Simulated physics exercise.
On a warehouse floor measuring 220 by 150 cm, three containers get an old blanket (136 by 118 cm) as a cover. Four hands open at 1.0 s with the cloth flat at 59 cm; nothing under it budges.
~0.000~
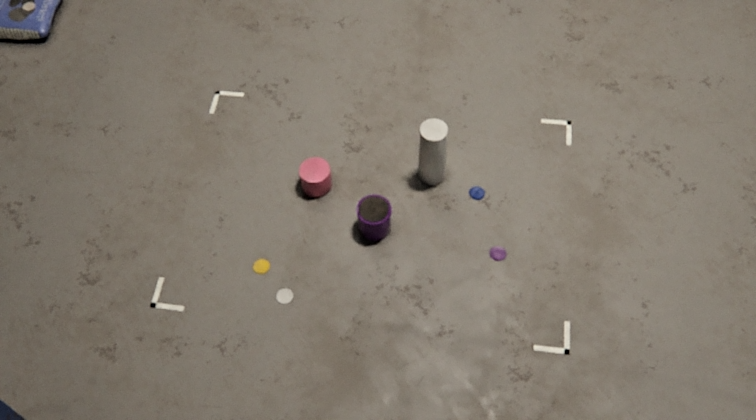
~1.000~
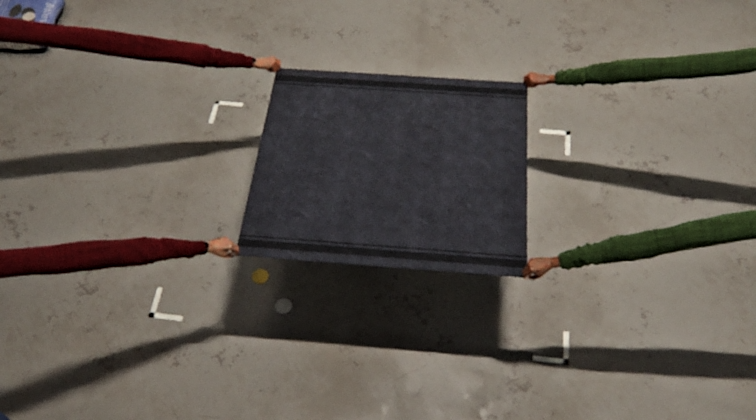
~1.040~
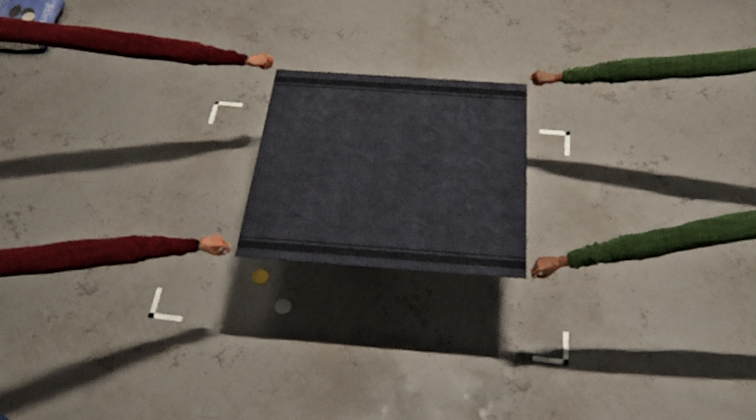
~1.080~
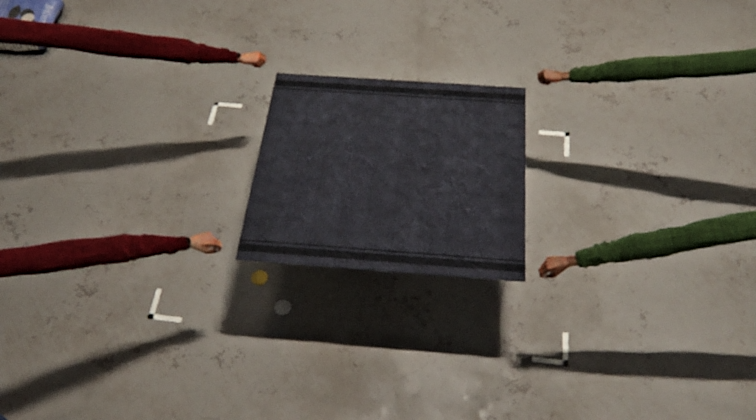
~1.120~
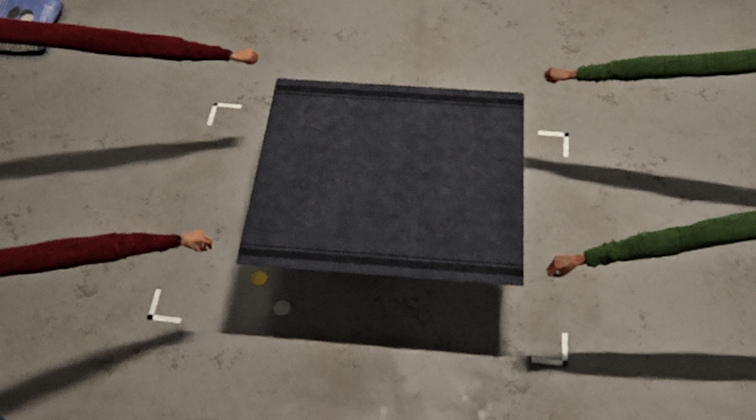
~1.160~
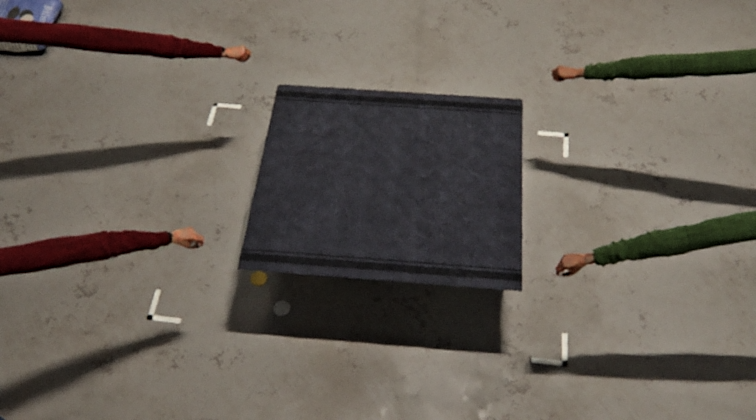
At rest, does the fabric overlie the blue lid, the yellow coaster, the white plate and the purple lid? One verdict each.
Result: Blue lid vanishes under it, yellow coaster stays uncovered, white plate still shows, purple lid ends under the cloth.
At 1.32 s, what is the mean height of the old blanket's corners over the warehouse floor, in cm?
About 16 cm.
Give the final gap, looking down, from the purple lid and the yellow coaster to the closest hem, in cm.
About 6 cm, 6 cm.
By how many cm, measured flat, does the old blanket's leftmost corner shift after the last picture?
Some 12 cm.
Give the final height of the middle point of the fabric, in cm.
Some 32 cm up.
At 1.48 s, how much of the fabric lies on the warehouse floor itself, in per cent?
About 20 %.
After 1.3 s, 0 % of it is down, spanning 135 by 118 cm, above purple lid, white plate, blue lid.
After 1.5 s, 20 % of it is down, spanning 135 by 109 cm, above purple lid, blue lid.
After 1.6 s, 25 % of it is down, spanning 133 by 108 cm, above purple lid, blue lid.
After 1.8 s, 25 % of it is down, spanning 133 by 109 cm, above purple lid, blue lid.
After 3.3 s, 25 % of it is down, spanning 133 by 109 cm, above purple lid, blue lid.
